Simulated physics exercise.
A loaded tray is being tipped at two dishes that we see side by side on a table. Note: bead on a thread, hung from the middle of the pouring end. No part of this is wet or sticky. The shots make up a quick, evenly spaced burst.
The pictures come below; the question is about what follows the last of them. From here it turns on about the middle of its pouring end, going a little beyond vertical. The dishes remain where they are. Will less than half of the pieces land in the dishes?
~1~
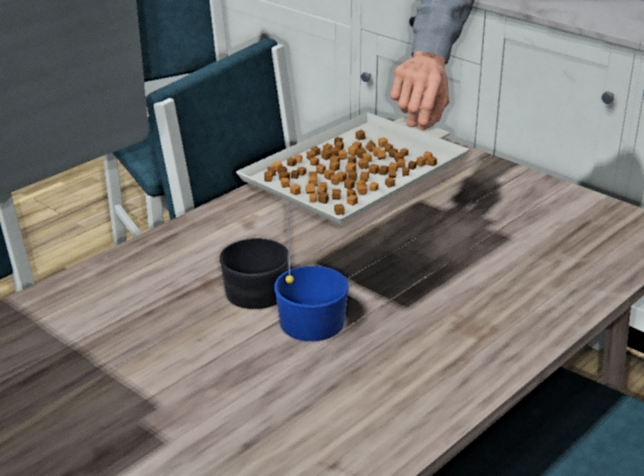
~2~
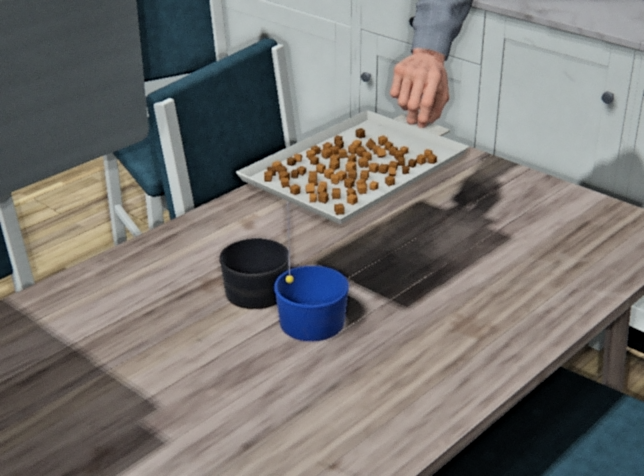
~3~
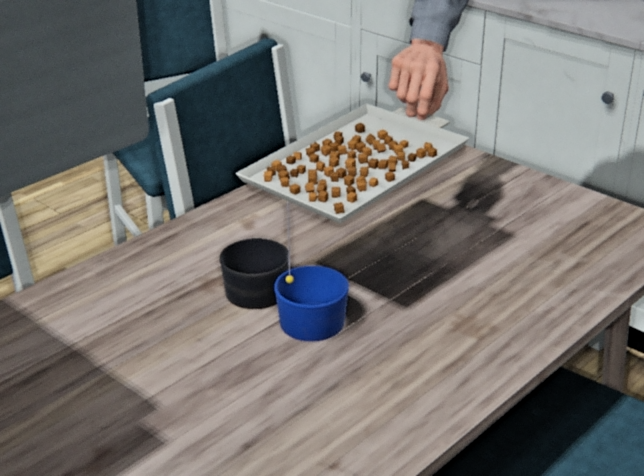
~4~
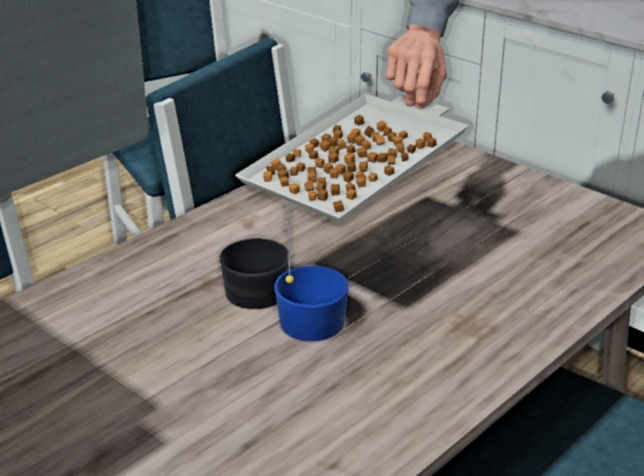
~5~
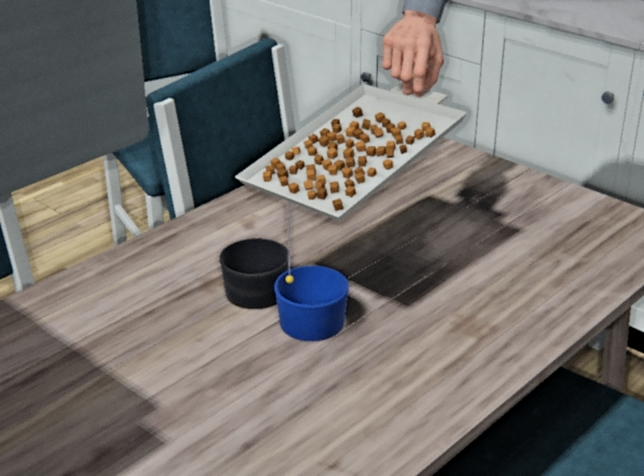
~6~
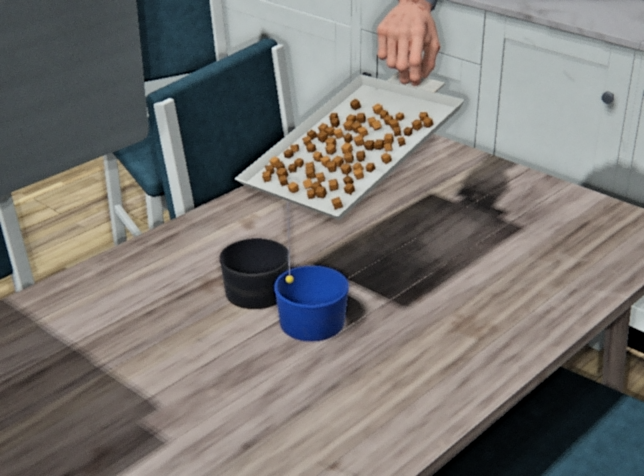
Yes, only a minority lands there.
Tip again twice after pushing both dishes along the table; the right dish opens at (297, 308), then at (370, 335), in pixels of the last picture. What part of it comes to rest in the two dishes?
In order, 80 % and 0 %.
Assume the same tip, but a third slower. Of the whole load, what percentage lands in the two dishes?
It would come out near 10 per cent.
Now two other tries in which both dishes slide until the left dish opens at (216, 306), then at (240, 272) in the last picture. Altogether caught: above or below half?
Well, a minority share the first time and a majority share the next.
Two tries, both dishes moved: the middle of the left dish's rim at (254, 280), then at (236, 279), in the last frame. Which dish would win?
The first try: The left-side dish. The second: The left-side dish.
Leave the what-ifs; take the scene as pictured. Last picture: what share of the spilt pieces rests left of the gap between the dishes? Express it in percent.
I'd guess close to 90 %.
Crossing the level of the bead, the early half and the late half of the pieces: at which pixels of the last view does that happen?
Near (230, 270) and later near (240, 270).
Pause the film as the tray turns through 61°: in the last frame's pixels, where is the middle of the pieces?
The load is centred about (268, 182).
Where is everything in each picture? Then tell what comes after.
The first picture shows corners of the pouring end (243, 172) and (340, 215), level; middle of the load (351, 168), brown sugar cubes; left dish (230, 284); right dish (287, 316); bead on its thread (290, 279).
The second picture shows corners of the pouring end (243, 172) and (340, 215), level; middle of the load (351, 167).
The third picture shows corners of the pouring end (243, 173) and (340, 214), tipped barely, lowest at the left corner; middle of the load (351, 164).
The fourth picture shows corners of the pouring end (242, 174) and (339, 213), tipped a little, lowest at the left corner; middle of the load (350, 159).
The fifth picture shows corners of the pouring end (242, 176) and (338, 212), tipped a little, lowest at the left corner; middle of the load (349, 154).
The sixth picture shows corners of the pouring end (242, 177) and (337, 212), tipped clearly, lowest at the left corner; middle of the load (347, 149); left dish (230, 284); right dish (287, 316).
Just after the last frame, tray tipped steeply; the larger part on the tray; roughly a quarter in the air.
A moment on, tray tipped past a quarter turn; about a tenth in the left dish; almost all outside both; about a tenth in the air.
Further on, tray tipped past a quarter turn; just a few in the left dish; almost all outside both.
When it is over, tray tipped past a quarter turn; not one in the right dish; just a few in the left dish; almost all outside both.
